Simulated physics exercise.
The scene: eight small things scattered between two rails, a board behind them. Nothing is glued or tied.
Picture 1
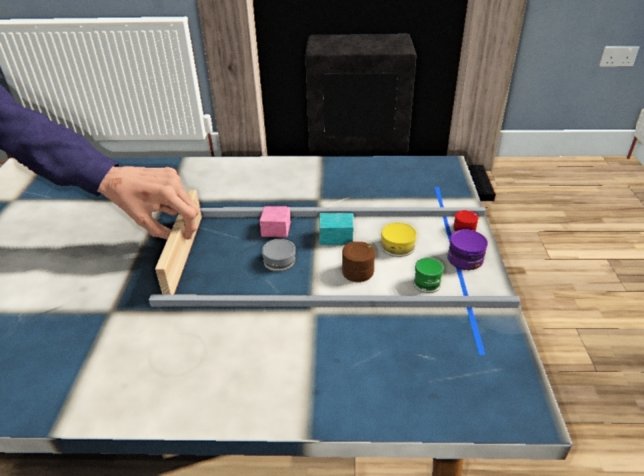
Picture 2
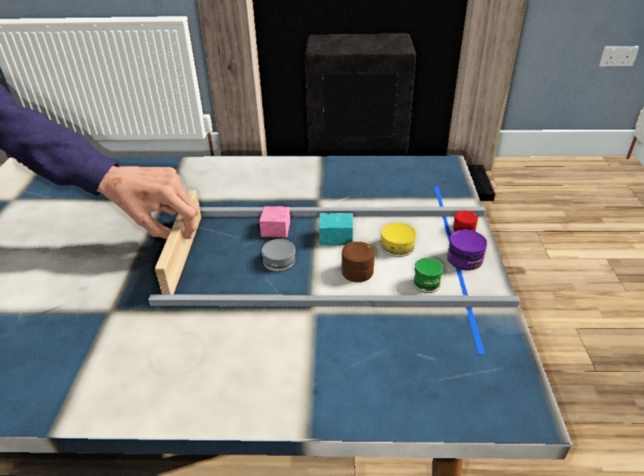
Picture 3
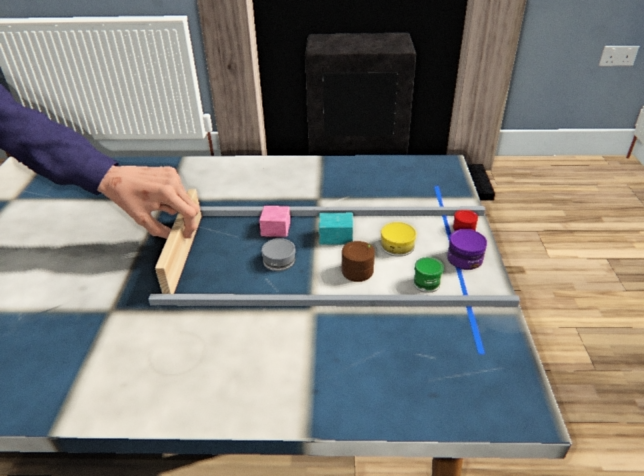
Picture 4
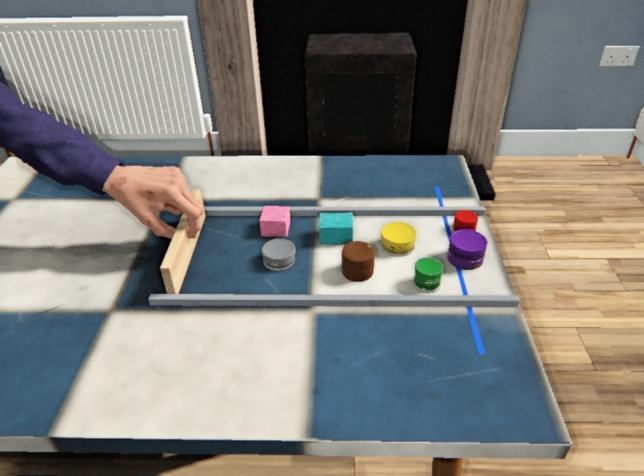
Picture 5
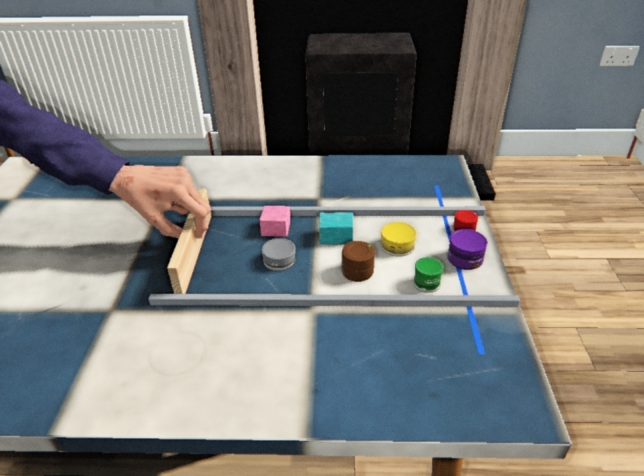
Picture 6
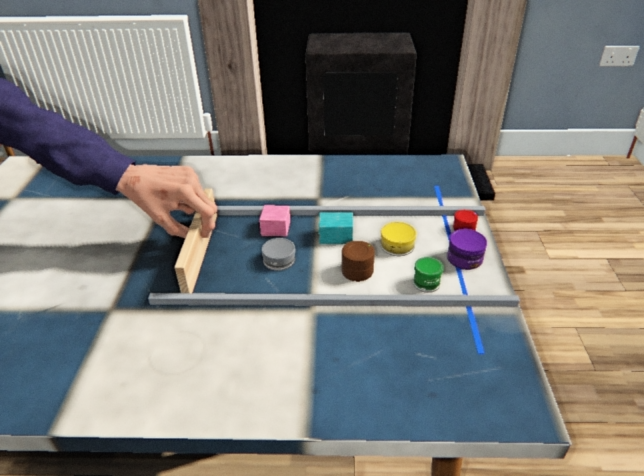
On a checkered table, a hand slides a wooden board slightly right between two rails.
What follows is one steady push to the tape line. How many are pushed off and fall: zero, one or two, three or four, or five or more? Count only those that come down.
The number that fall off is one or two.
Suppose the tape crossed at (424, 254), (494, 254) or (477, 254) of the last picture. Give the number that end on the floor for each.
Down on the floor: 1, 8 and 5.
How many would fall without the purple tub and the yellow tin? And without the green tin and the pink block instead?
It would be 0 and 2.
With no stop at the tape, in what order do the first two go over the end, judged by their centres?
In order: The purple tub, the yellow tin.
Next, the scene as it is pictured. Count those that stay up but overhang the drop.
4 of them.
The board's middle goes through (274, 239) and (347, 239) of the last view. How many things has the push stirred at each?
First 2, then 5.
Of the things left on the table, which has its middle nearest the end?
Foremost is the yellow tin.
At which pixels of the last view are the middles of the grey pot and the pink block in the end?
Near (472, 252) and (460, 216).
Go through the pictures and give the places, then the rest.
The first frame shows red lid (466, 223); purple tub (467, 250); green tin (428, 275); board (181, 240); tape (455, 255).
The second frame shows purple tub (467, 250); brown lid (358, 262).
The third frame shows green tin (428, 275); pink block (275, 221).
The fourth frame shows red lid (465, 222); turquoise block (336, 229).
The fifth frame shows purple tub (467, 249); board (192, 239).
The sixth frame shows red lid (465, 222); purple tub (467, 249); green tin (428, 275); board (198, 239); tape (455, 254).
A little later, none off yet; red lid at rest near (465, 222); purple tub at rest near (467, 249); green tin at rest near (428, 275).
Next, none off yet; red lid at rest near (465, 222); purple tub shifted a little near (479, 253); green tin at rest near (428, 275).
When it is over, the number that fall off is one or two; down, purple tub.
